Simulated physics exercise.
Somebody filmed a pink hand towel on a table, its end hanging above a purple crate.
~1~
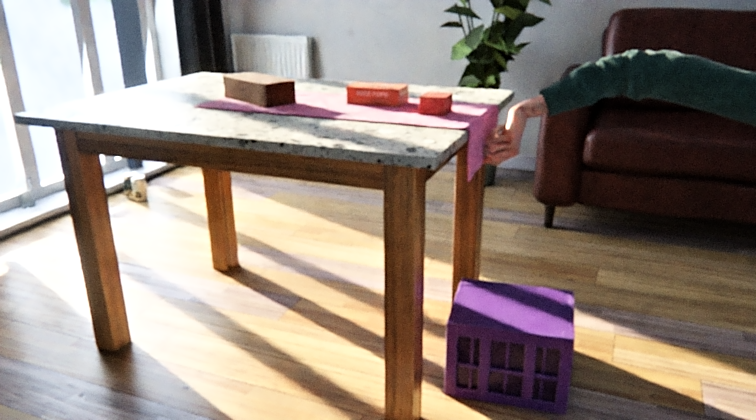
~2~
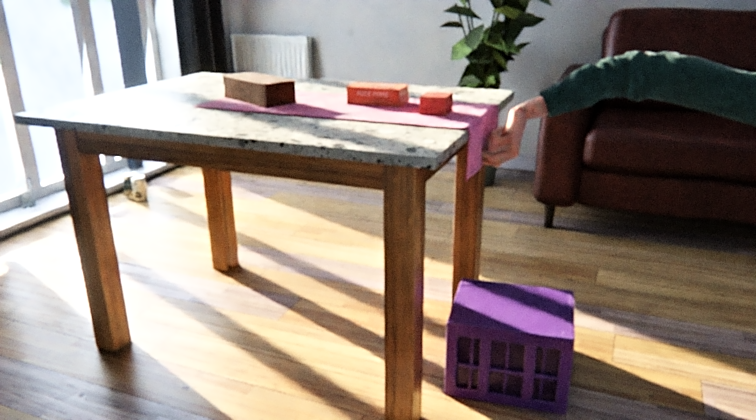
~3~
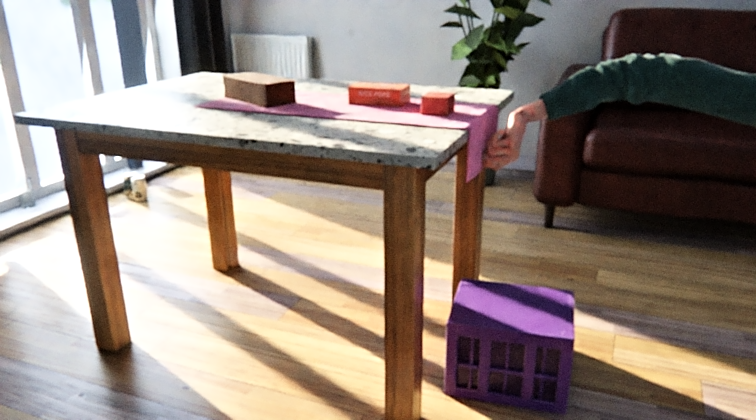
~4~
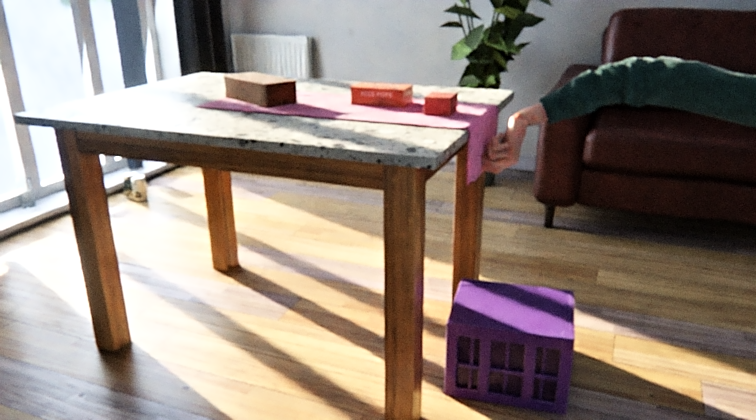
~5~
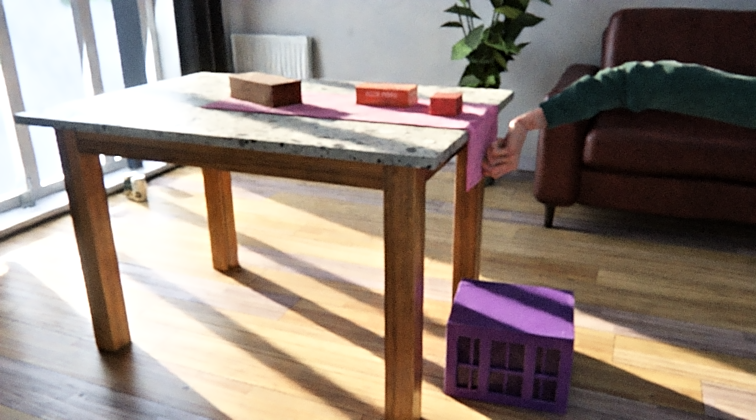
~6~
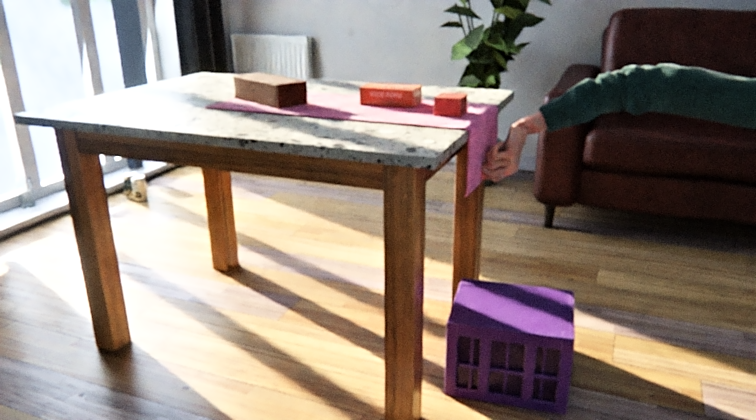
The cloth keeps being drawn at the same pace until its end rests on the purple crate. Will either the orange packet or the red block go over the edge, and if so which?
The orange packet goes over the edge, the red block goes over the edge.
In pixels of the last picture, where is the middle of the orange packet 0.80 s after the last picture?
It is somewhere near (435, 98).
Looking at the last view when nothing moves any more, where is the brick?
It winds up around (386, 97).
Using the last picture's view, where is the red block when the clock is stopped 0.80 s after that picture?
Its middle is then about (528, 275) in the last view.
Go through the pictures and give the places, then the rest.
The first frame shows hand towel end (468, 182); orange packet (378, 85); red block (436, 94); brick (258, 77); top of the crate (528, 321).
The second frame shows hand towel end (466, 182), far hem (193, 107); red block (437, 94); red block stands on the cloth.
The third frame shows hand towel end (466, 183); orange packet (379, 85).
The fourth frame shows hand towel end (467, 185), far hem (196, 107); red block (441, 95).
The fifth frame shows hand towel end (467, 191); orange packet (387, 85).
The sixth frame shows hand towel end (465, 197), far hem (205, 108); orange packet (391, 86); red block (451, 95); top of the crate (528, 321).
Then, 0.80 s later than the last view, hem going down; packet carried along near (435, 98); block down below near (528, 275).
Then, 1.76 s later than the last view, hem going down; packet carried along near (499, 109); block down below near (528, 275).
Finally, hem on the crate; packet down below near (525, 260); block down below near (528, 275). The orange packet is carried off the end and the red block falls off.
